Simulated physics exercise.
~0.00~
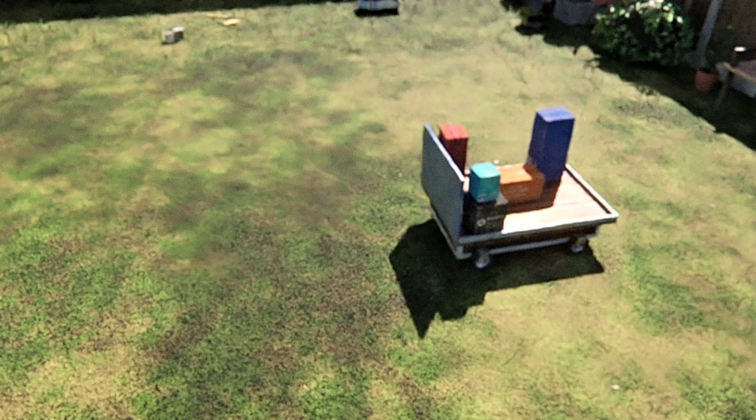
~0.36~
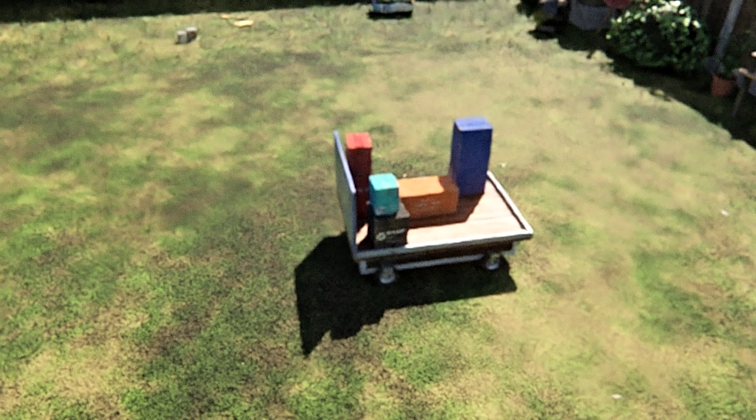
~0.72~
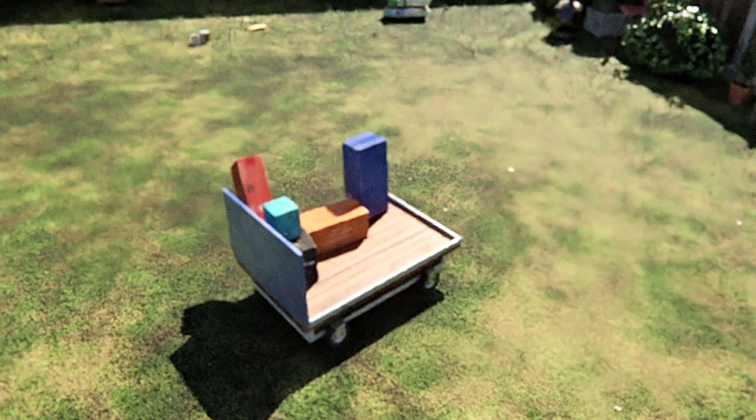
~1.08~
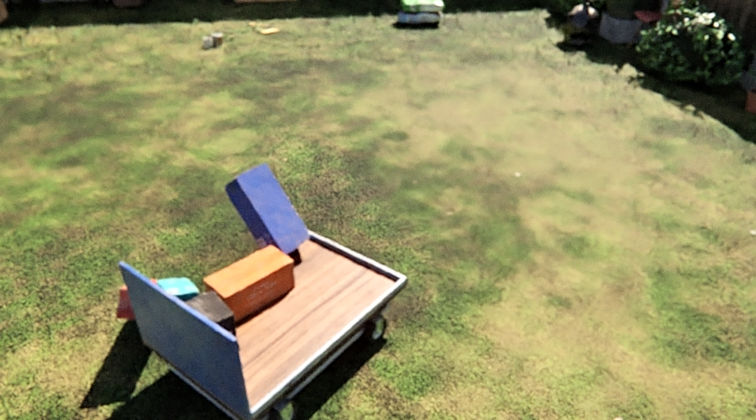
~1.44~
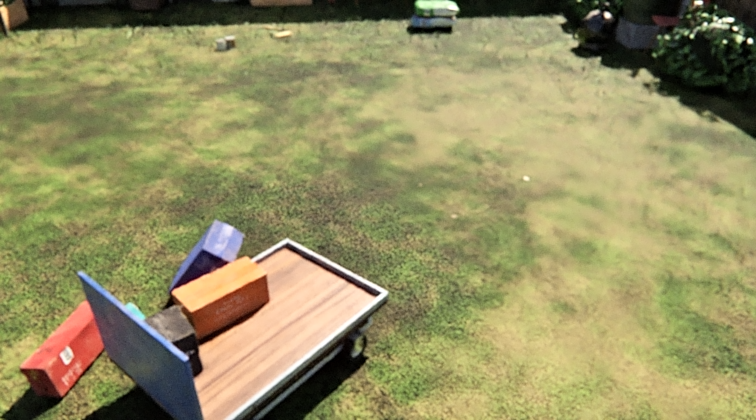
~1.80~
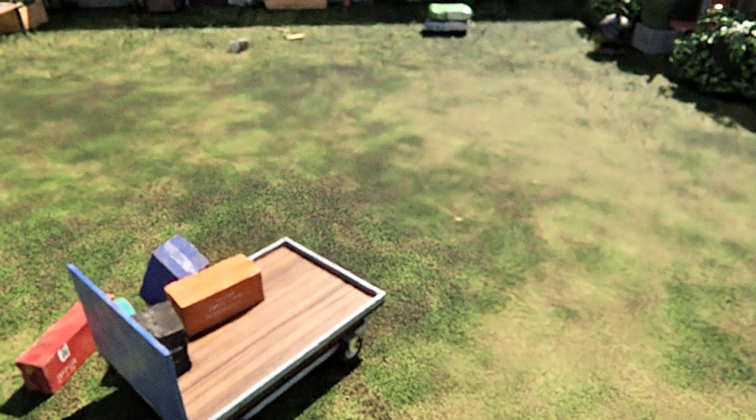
A flat cart carrying five coloured boxes rolled left across a lawn and turned, and the red box, then the blue one, toppled off its far side, while the turquoise box tipped over and the orange and black ones stayed aboard as it stopped.
